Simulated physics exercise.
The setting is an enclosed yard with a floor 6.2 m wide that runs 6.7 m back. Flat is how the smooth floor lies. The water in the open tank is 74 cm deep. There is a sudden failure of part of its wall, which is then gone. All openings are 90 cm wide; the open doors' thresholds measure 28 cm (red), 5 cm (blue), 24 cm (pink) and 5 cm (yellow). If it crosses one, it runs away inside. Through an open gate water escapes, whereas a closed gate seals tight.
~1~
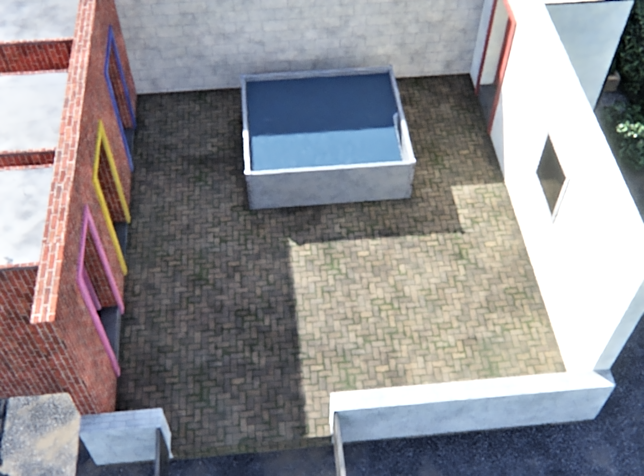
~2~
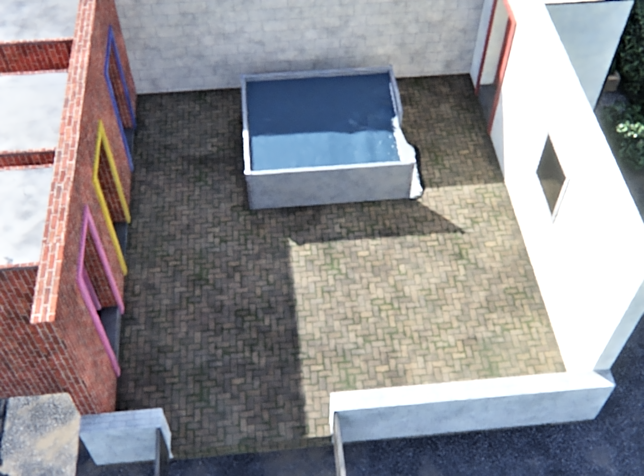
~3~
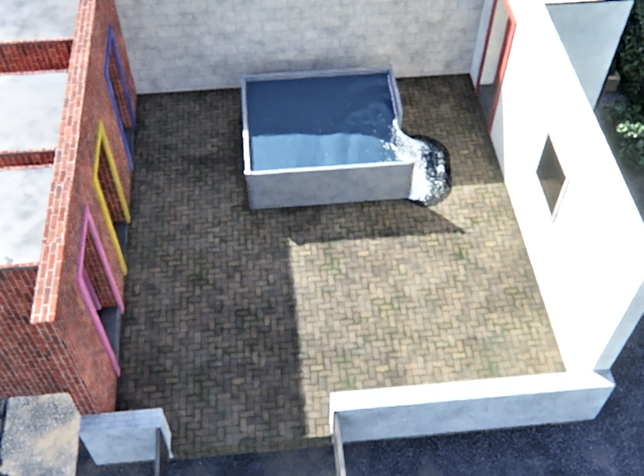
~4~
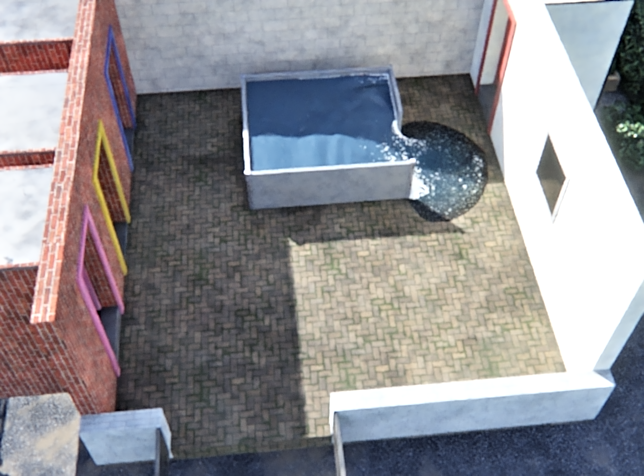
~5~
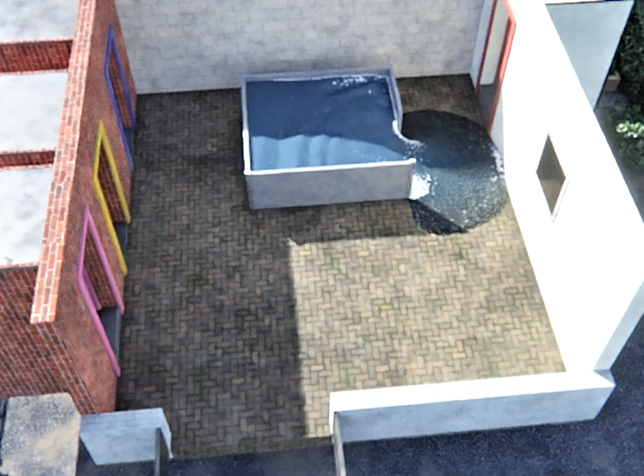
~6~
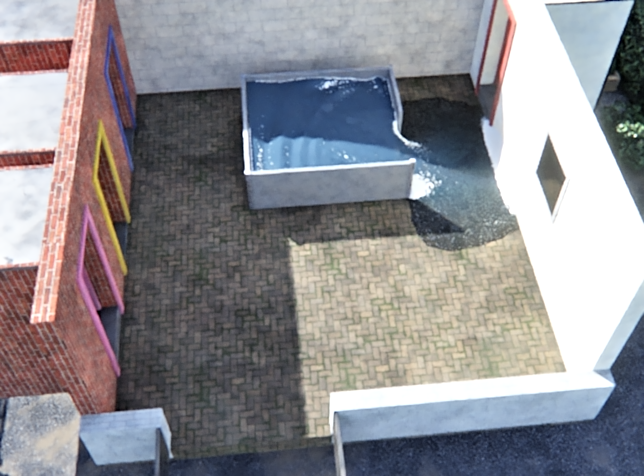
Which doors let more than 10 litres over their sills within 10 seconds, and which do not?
In 10 seconds, the red door stays within 10 litres; the blue door lets more through; the pink door stays within 10 litres; the yellow door lets more through.
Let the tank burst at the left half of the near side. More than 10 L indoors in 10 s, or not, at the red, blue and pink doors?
So red stays lower, blue stays lower, pink stays lower.
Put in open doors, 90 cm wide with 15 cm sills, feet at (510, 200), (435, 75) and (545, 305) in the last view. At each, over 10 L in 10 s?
Door 1: Higher; door 2: Higher; door 3: Lower.
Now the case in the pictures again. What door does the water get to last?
Yellow.
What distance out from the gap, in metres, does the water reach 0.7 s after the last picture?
Distance: Approx. 3.4 m.
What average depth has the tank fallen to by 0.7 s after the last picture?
The mean depth is around 55 cm.
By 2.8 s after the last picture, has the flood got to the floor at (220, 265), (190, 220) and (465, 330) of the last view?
Well, the first is untouched by it, the next untouched by it, the last drenched.
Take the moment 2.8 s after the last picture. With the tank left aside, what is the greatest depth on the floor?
I'd put it at close to 32 cm.
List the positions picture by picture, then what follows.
The first frame shows still water, 74 cm deep, in the open tank at (324, 121).
In the second frame, the front is at a hidden place, 0.6 m from the gap at (402, 161); 0.2 m2 of floor is under water; 74 cm left at the back of the open tank.
In the third frame, the front is at (438, 145), 0.9 m from the gap at (402, 162); 0.9 m2 of floor is under water; 74 cm left at the back of the open tank.
In the fourth frame, water pours out at (402, 162) and has run 1.4 m, to (478, 153); typically 8 cm deep outside, 74 cm at the open tank's back.
In the fifth frame, the front is at (491, 137), 1.8 m from the gap at (402, 162); 3.6 m2 of floor is under water; 74 cm left at the back of the open tank.
In the sixth frame, the front is at (482, 111), 2.1 m from the gap at (402, 162); 4.3 m2 of floor is under water; 72 cm left at the back of the open tank.
Then, 0.7 s after the last picture water covers 15 % of the floor and is deepest (48 cm) near (488, 173); red door 22 cm at the sill, 0 L in, blue door not reached, pink door not reached, yellow door not reached.
Then, 1.5 s after the last picture water covers 25 % of the floor and is deepest (46 cm) near (499, 172); red door 24 cm at the sill, 0 L in, blue door not reached, pink door not reached, yellow door not reached.
Then, 2.8 s after the last picture water covers 45 % of the floor and is deepest (32 cm) near (469, 80); red door 17 cm at the sill, 1 L in, blue door not reached, pink door not reached, yellow door not reached.
Then, 5.3 s after the last picture water covers 85 % of the floor and is deepest (23 cm) near (148, 94); red door 11 cm at the sill, 1 L in, blue door 10 cm at the sill, 18 L in, pink door 13 cm at the sill, 0 L in, yellow door 9 cm at the sill, 0 L in.
Then, 9.3 s after the last picture water covers 100 % of the floor and is deepest (14 cm) near (499, 172); red door 9 cm at the sill, 1 L in, blue door 8 cm at the sill, 60 L in, pink door 11 cm at the sill, 0 L in, yellow door 12 cm at the sill, 88 L in.
